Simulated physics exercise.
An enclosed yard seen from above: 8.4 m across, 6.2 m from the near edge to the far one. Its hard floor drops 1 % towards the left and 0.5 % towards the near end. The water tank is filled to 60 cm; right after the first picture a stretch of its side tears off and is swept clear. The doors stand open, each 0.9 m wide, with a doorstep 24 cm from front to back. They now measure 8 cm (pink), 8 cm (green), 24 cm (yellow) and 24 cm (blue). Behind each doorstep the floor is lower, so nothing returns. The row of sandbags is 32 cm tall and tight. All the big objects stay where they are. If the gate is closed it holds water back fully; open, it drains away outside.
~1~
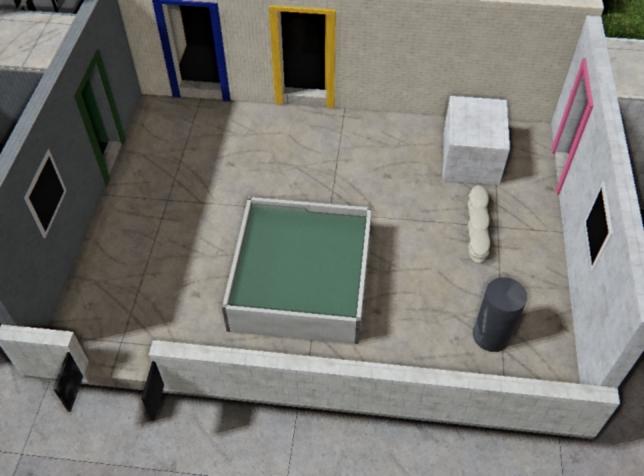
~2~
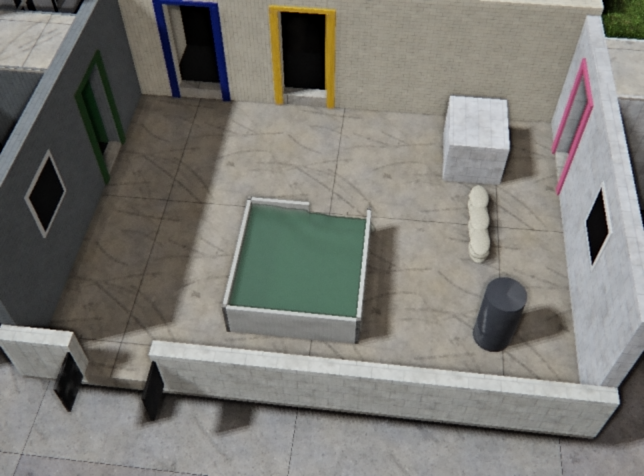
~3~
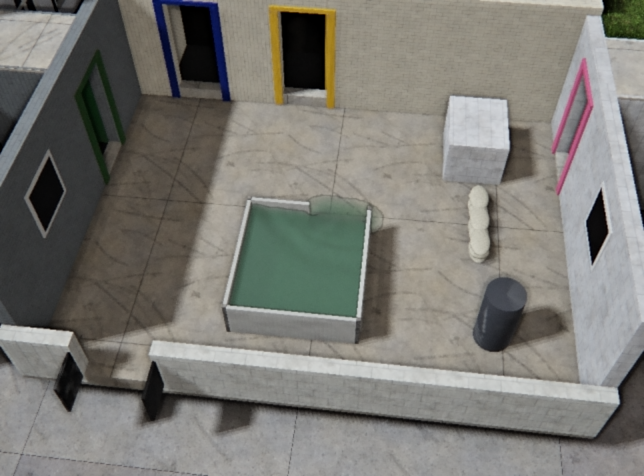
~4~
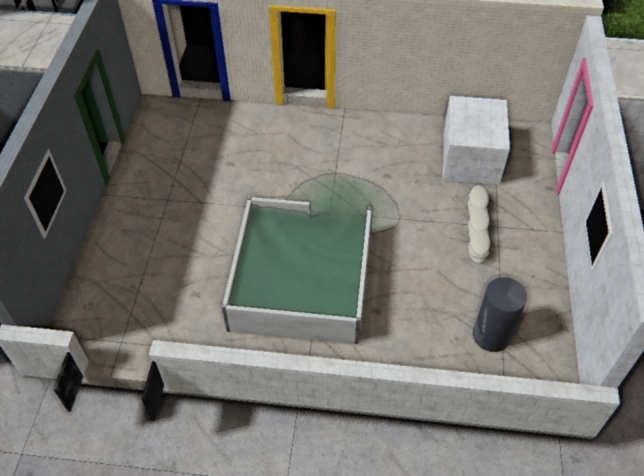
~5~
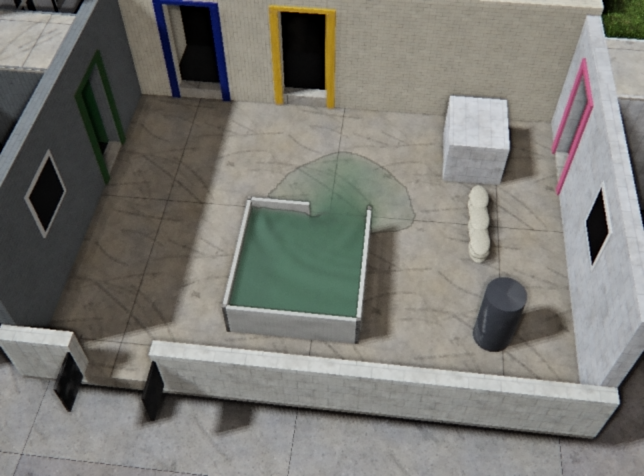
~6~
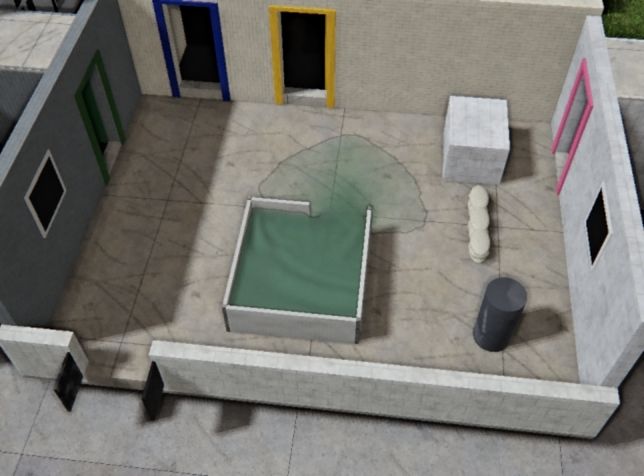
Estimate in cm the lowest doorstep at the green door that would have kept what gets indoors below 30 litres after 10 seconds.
It would have to be roughly 7.5 cm high.
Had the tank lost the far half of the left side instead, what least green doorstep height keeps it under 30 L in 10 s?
Some 14.0 cm.
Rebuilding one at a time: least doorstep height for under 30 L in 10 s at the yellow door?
About 14.0 cm at yellow.
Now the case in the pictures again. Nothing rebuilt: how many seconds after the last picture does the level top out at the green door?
At about 6.5 s.
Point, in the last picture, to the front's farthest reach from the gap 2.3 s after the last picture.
Near (142, 96).
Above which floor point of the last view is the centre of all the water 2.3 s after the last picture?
Near (332, 209).
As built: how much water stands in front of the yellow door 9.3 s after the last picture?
About 6.5 cm.
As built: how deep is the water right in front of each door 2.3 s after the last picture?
In cm: Pink 5, green 0, yellow 18, blue 7.
Then, 0.7 s after the last picture water covers 20 % of the floor, deepest (36 cm) near (342, 228); it has not reached the green door.
Then, 2.3 s after the last picture water covers 30 % of the floor, deepest (24 cm) near (373, 124); it has not reached the green door.
Then, 9.3 s after the last picture water covers 90 % of the floor, deepest (14 cm) near (42, 345); 10 cm at the green door, 24 litres in over its 8 cm doorstep.
At the green door as built, the water peaked near 12 cm, 6.5 s after the last picture.
Run again over the same 10 s with other heights there, 42 litres in over 6.5 cm, 18 litres over 8.5 cm. The limit of 30 litres is kept from about 7.5 cm up.
